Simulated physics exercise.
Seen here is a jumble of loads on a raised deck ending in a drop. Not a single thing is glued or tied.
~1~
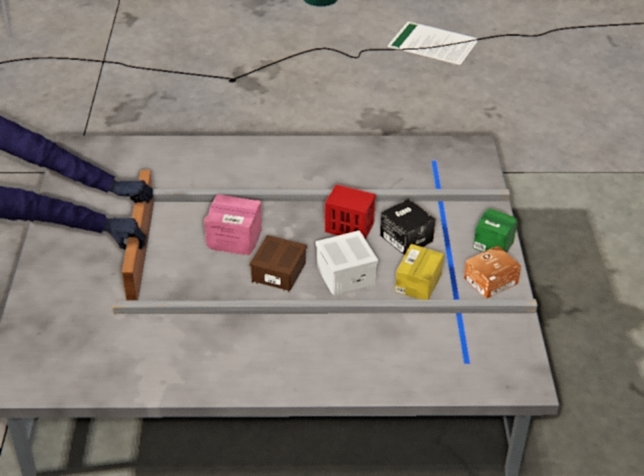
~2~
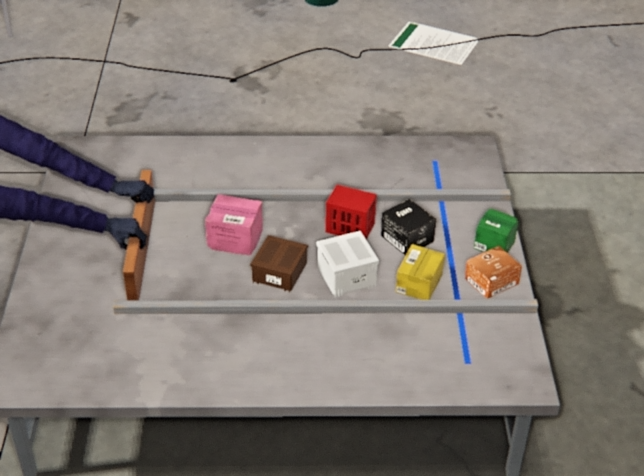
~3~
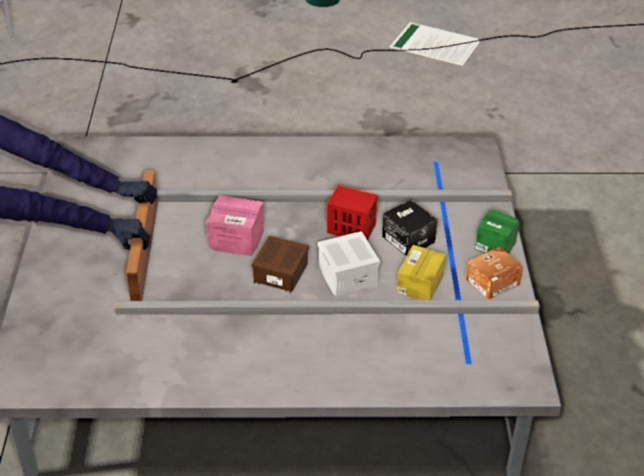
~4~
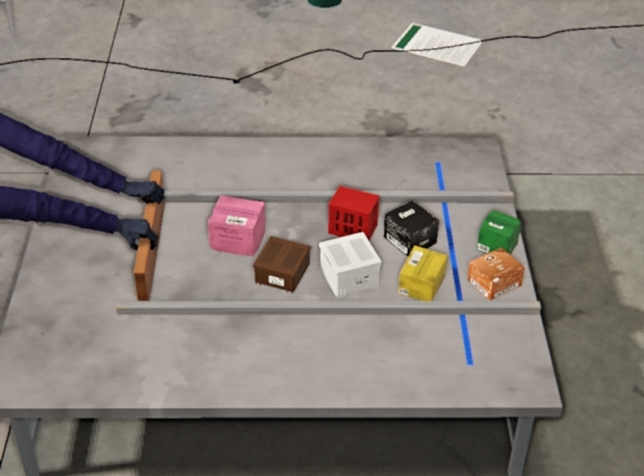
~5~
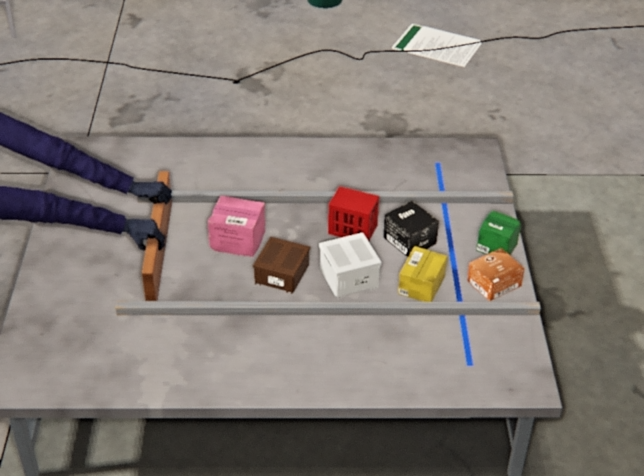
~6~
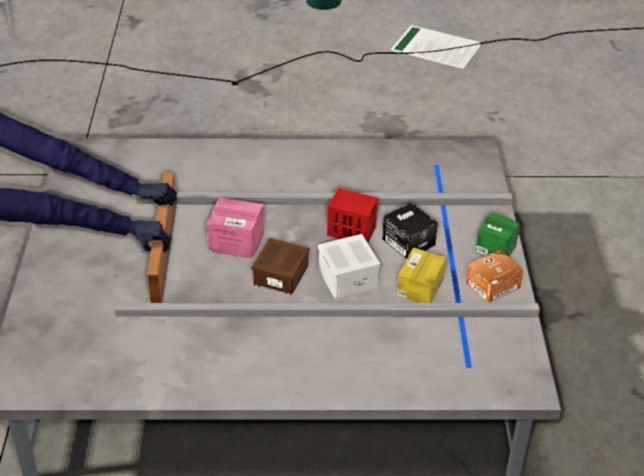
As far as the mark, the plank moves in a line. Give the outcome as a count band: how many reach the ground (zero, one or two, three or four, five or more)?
Three or four reach the ground.
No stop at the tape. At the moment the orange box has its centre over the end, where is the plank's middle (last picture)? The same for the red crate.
The middle is at (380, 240) when it's the orange box, and at (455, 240) when it's the red crate.
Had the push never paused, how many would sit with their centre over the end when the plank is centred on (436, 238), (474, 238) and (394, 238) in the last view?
That makes 4, 6, 2.
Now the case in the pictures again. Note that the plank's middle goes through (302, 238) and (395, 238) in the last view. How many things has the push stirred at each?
Respectively 5 and 8.
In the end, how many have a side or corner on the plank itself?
Well, it touches 2.
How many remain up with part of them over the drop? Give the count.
It would come to 2.
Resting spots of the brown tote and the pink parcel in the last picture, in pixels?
The brown tote ends at (476, 263) and the pink parcel at (473, 226).
Early on, none off yet; green parcel at rest near (498, 238); orange box at rest near (495, 276); yellow parcel at rest near (422, 277).
A while later, none off yet; green parcel at rest near (498, 238); orange box at rest near (495, 276); yellow parcel travelled a little near (437, 277).
Further along, none off yet; green parcel travelled about its own width near (529, 248); orange box leaning a little near (550, 283); yellow parcel travelled well along near (508, 273).
Finally, the number that fall off is three or four; lost, black box, yellow parcel, orange box and green parcel.
